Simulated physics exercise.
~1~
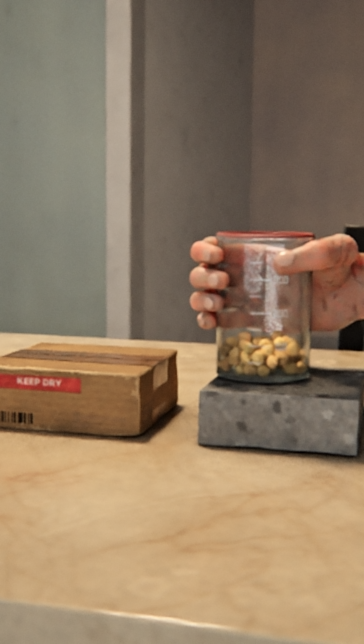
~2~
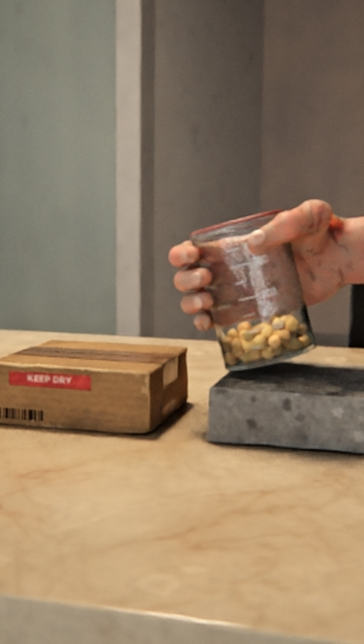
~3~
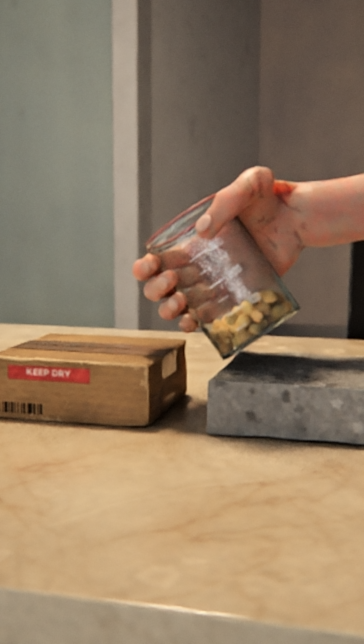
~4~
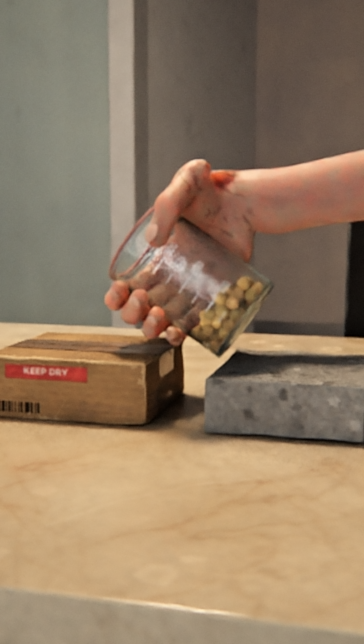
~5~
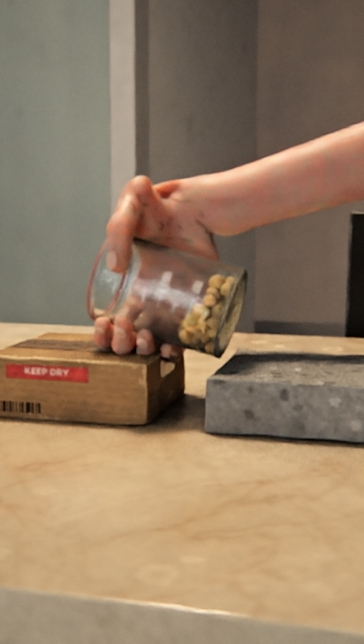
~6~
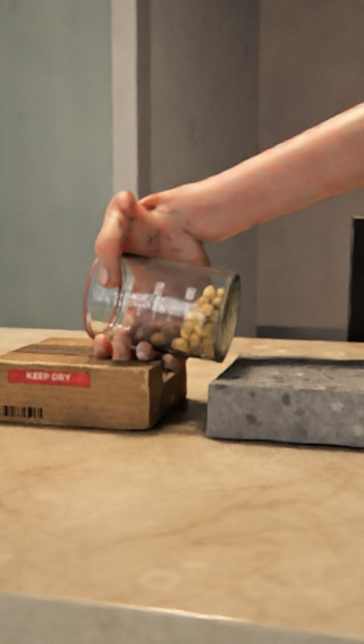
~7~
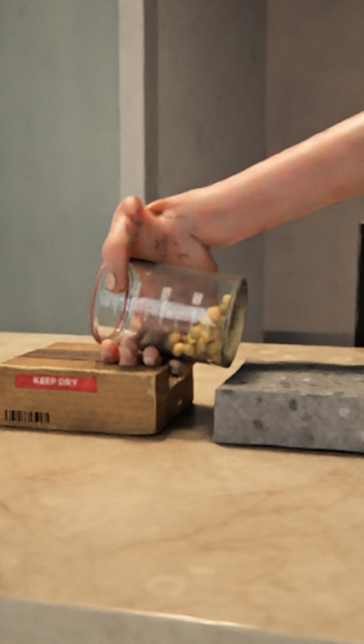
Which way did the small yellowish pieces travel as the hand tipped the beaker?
They travelled to the left, carried along inside the beaker as it leaned over towards the cardboard box.
